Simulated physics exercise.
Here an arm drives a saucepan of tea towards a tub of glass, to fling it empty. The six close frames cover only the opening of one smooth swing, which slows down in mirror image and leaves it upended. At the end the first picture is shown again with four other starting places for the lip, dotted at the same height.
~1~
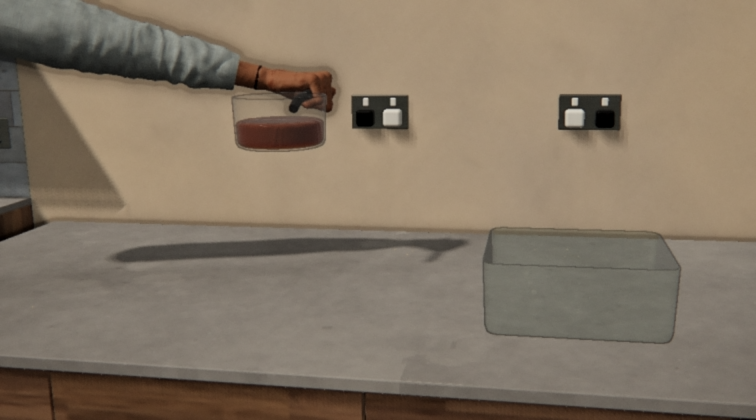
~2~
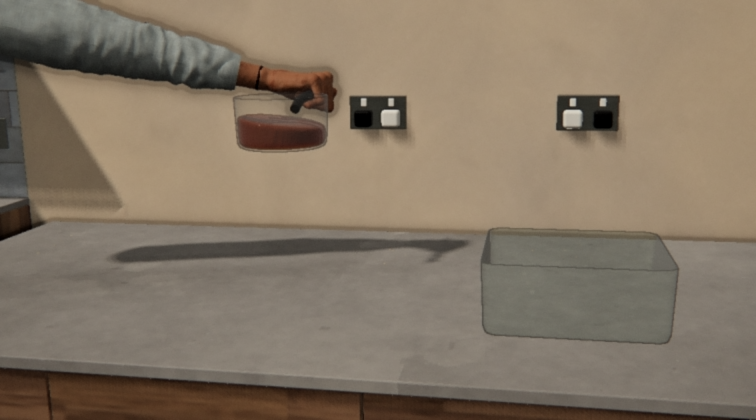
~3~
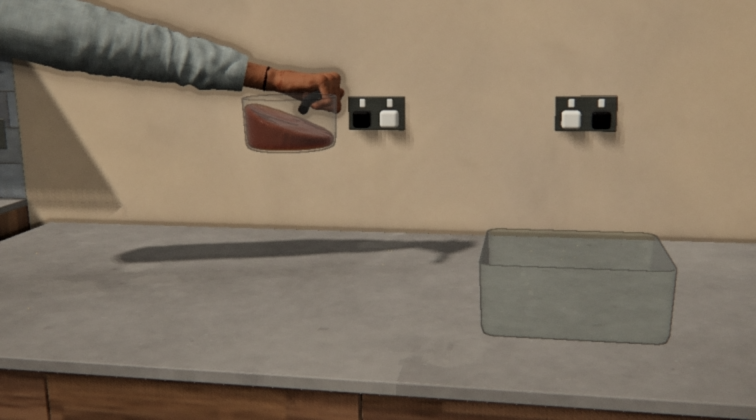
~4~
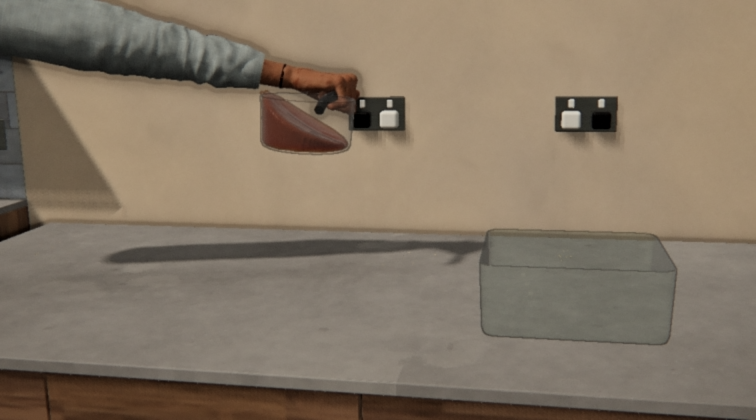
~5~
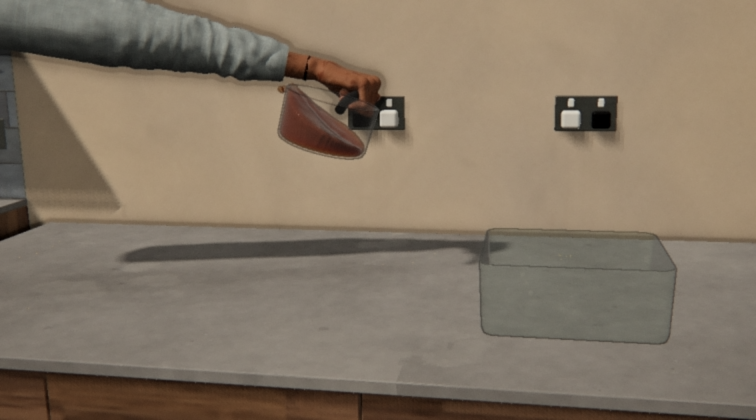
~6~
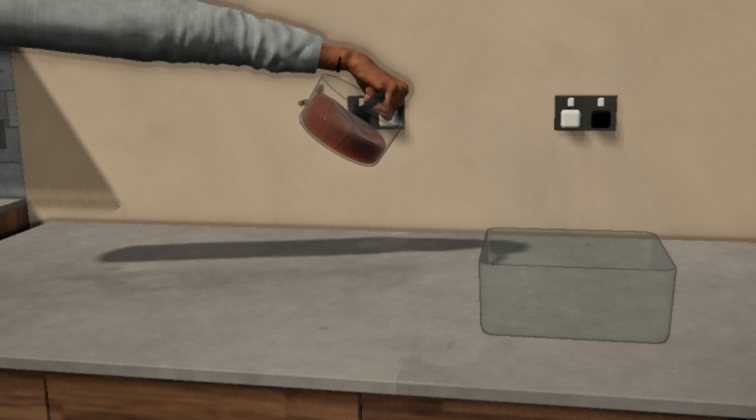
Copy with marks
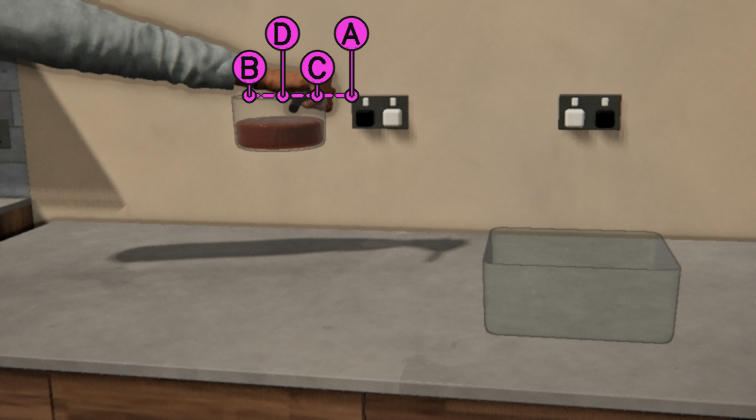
To begin with, an arm in a grey sleeve holds a clear pan of reddish-brown tea upright above a counter, left of an empty glass tub. The arm moves right, the tea sloshing up the pan's left side, and then the pan tilts steeply rightward, with the tea still inside.
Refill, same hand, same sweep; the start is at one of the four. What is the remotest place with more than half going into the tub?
The answer is place B.
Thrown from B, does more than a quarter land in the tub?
Yes, it does.
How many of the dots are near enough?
All of the four.
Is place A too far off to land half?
No, not at all.
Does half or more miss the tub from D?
No, not at all.
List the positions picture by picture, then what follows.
In the first picture, upright, lip at (322, 95); tub from (484, 332) to (673, 342); nothing has left yet.
In the second picture, upright, lip at (324, 96); nothing has left yet.
In the third picture, upright, lip at (333, 96); nothing has left yet.
In the fourth picture, tipped about 4°, lip at (352, 100); nothing has left yet.
In the fifth picture, tipped about 16°, lip at (376, 110); nothing has left yet.
In the sixth picture, tipped about 33°, lip at (402, 125); nothing has left yet.
In magenta, A at (351, 95); B at (249, 95); C at (317, 95); D at (282, 95).
Choosing A, about 87 % lands in the tub, 8 % falls short and 5 % goes beside or beyond.
Choosing B, about 62 % lands in the tub, 19 % falls short and 19 % goes beside or beyond.
Choosing C, about 69 % lands in the tub, 14 % falls short and 18 % goes beside or beyond.
Choosing D, about 64 % lands in the tub, 11 % falls short and 25 % goes beside or beyond.
